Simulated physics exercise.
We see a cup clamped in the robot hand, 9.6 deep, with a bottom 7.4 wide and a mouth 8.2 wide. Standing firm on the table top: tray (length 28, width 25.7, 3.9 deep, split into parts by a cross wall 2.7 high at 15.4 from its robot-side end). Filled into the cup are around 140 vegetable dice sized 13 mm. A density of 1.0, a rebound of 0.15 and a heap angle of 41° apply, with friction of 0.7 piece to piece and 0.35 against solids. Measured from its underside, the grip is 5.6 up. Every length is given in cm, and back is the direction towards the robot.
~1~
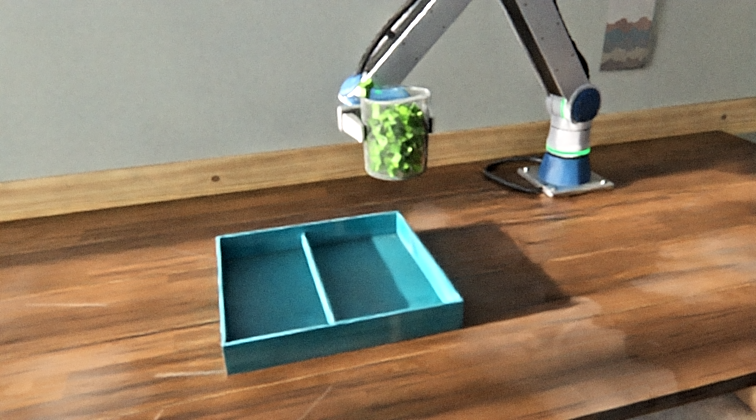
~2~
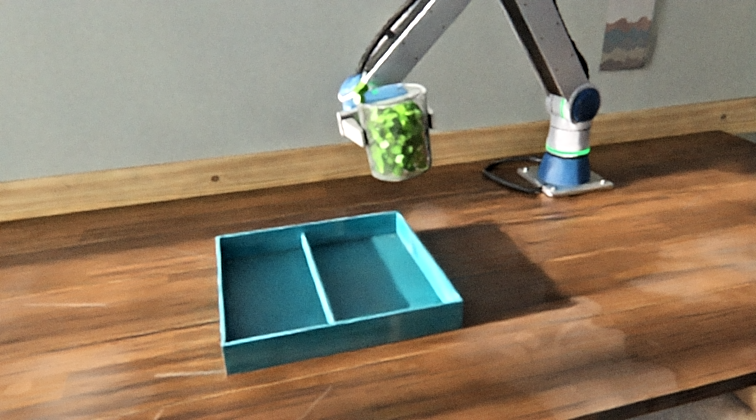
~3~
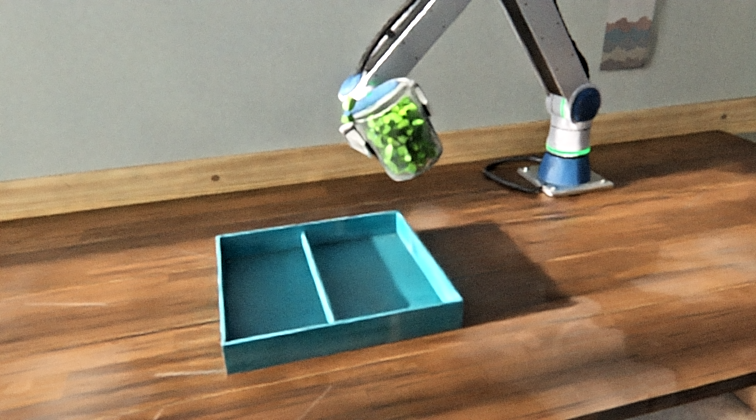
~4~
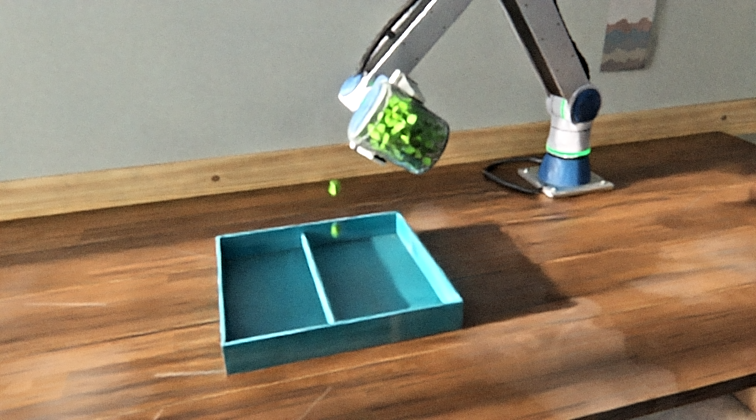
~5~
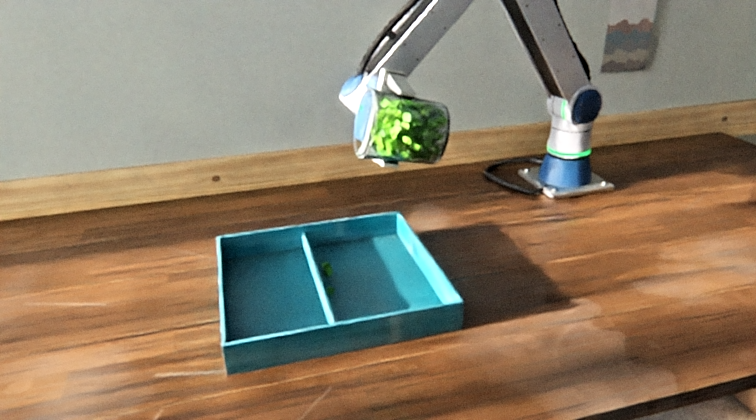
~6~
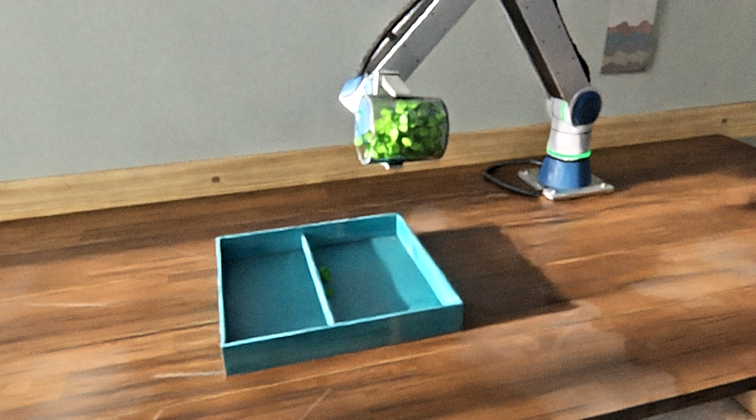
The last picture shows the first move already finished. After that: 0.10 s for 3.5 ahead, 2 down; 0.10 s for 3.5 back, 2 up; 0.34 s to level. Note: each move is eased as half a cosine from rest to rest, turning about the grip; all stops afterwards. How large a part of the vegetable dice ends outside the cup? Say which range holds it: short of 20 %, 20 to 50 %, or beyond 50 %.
The range 20 to 50 % holds it.
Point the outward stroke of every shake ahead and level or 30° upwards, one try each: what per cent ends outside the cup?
Result: Approx. 65 % and 85 %, one try each.
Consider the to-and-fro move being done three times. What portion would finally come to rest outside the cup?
It would then be around 50 per cent.
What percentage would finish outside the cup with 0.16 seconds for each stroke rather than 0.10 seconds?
It would be near 10 per cent.
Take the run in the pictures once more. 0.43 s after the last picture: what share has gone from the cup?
Close to 30 per cent of the load is out.
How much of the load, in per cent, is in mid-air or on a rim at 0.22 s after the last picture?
14 %.
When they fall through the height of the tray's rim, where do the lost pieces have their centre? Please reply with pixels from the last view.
Estimated centre near (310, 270) in pixels.
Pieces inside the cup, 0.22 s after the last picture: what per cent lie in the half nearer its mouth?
Some 65 percent is in that half.
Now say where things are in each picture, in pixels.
Cup middle at (396, 133), level; upper third of the load around (394, 123), from x 365 to 420, top at y 85; 145 in the cup, in the first picture.
Cup middle at (396, 133), tilted 8° forward; upper third of the load around (398, 122), from x 360 to 425, top at y 85, in the second picture.
Cup middle at (399, 132), tilted 29° forward; upper third of the load around (400, 121), from x 350 to 430, top at y 100; 144 in the cup, 1 in flight or on a rim, in the third picture.
Cup middle at (401, 130), tilted 55° forward; upper third of the load around (403, 119), from x 335 to 440, top at y 100; 142 in the cup, 3 in flight or on a rim, in the fourth picture.
Cup middle at (402, 129), tilted 76° forward; upper third of the load around (409, 114), from x 325 to 440, top at y 105; 142 in the cup, 3 in the robot-side part, in the fifth picture.
Cup middle at (403, 129), tilted 84° forward; upper third of the load around (412, 118), from x 325 to 440, top at y 105; 142 in the cup, 3 in the robot-side part, in the sixth picture.
Then, 0.22 s after the last picture, tilted 84° forward, highest piece 24 above the table; 119 in the cup, 3 in the robot-side part, 2 in the far-side part, 21 in flight or on a rim.
Then, 0.43 s after the last picture, tilted 19° forward, highest piece 25 above the table; 100 in the cup, 23 in the far-side part, 19 in the robot-side part, 3 in flight or on a rim.
Then, 0.74 s after the last picture, level, highest piece 25 above the table; 100 in the cup, 25 in the far-side part, 20 in the robot-side part.
Then, 1.79 s after the last picture, level, highest piece 25 above the table; 100 in the cup, 25 in the far-side part, 20 in the robot-side part.
Final count, 100 in the cup, 25 in the far-side part, 20 in the robot-side part. That is 31 % outside the cup.
